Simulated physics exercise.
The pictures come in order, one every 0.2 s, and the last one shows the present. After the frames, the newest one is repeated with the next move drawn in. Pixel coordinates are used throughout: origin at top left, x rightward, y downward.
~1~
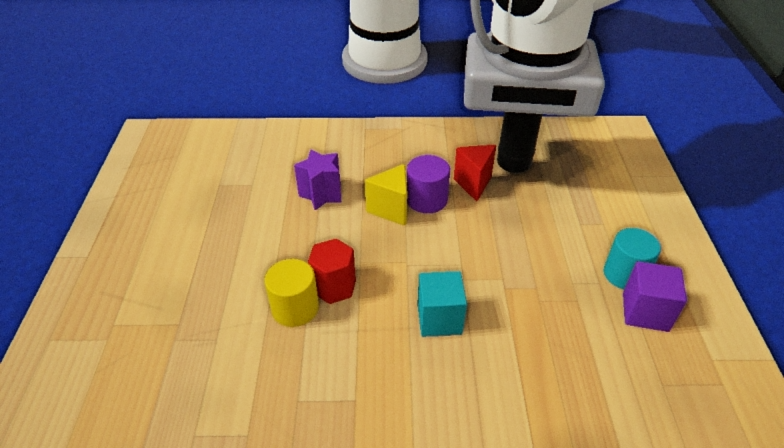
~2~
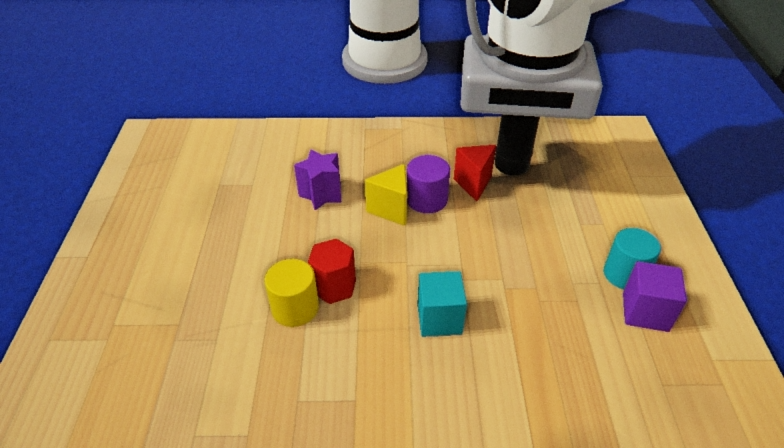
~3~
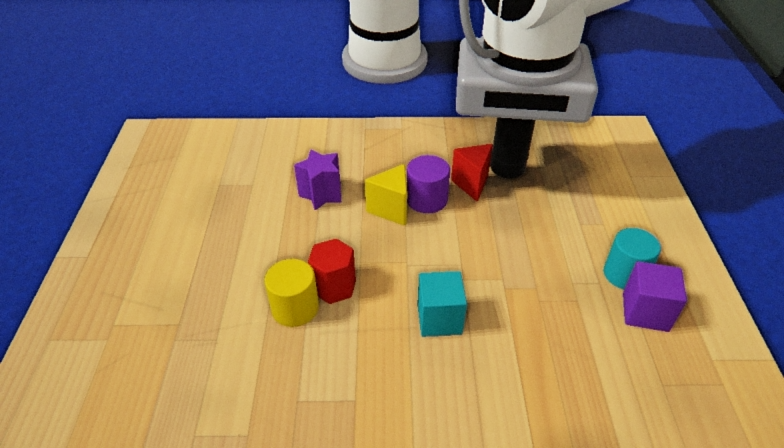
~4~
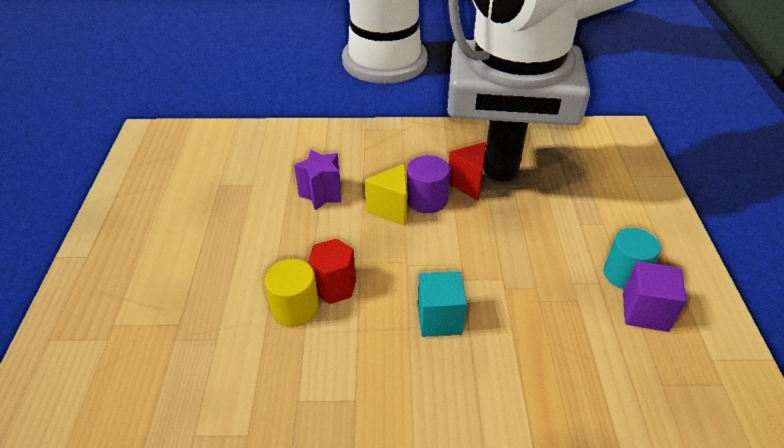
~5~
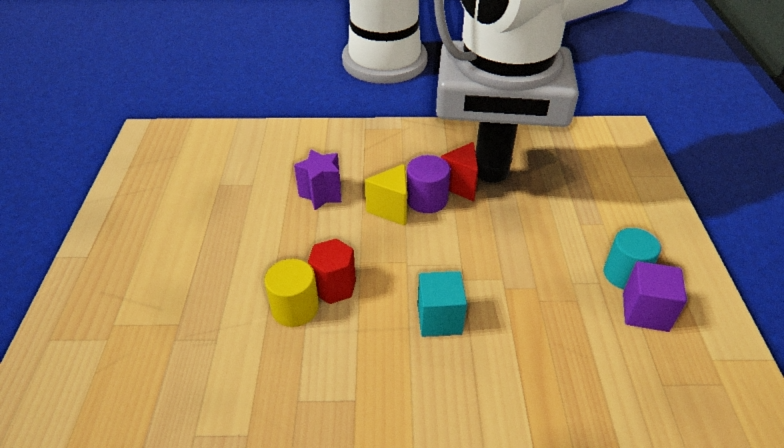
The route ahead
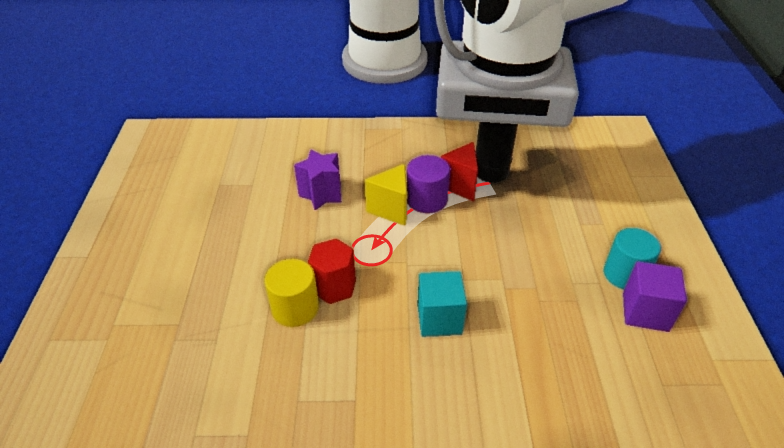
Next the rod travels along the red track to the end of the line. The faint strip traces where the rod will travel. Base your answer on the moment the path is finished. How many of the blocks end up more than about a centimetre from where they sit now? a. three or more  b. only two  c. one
That would be a.
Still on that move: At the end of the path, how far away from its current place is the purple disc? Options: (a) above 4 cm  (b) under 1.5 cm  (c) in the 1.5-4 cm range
a: Above 4 cm.
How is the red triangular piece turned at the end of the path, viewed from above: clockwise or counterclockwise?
The answer is clockwise.
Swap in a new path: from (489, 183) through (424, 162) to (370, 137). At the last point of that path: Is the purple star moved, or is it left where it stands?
Undisturbed, or as good as.
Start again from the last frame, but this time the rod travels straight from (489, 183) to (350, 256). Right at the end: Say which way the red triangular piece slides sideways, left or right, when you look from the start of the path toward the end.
It moves over to the right.
Path on the board, from (489, 183) via (443, 194) and (402, 217), ending at (372, 250).
What follows on the original path. One third of the way, rod at (442, 184); yellow triangular piece at (371, 187), turned 30° anticlockwise; purple disc at (398, 170); red triangular piece at (418, 150), turned 20° clockwise.
Two thirds of the way, rod at (401, 207); yellow triangular piece at (346, 196), turned 65° anticlockwise; purple disc at (364, 174); red triangular piece at (411, 149), turned 40° clockwise.
At the end, rod at (371, 239); red hexagonal block in place; yellow triangular piece at (329, 203), turned 20° anticlockwise; purple disc at (362, 174); red triangular piece at (411, 149), turned 40° clockwise.
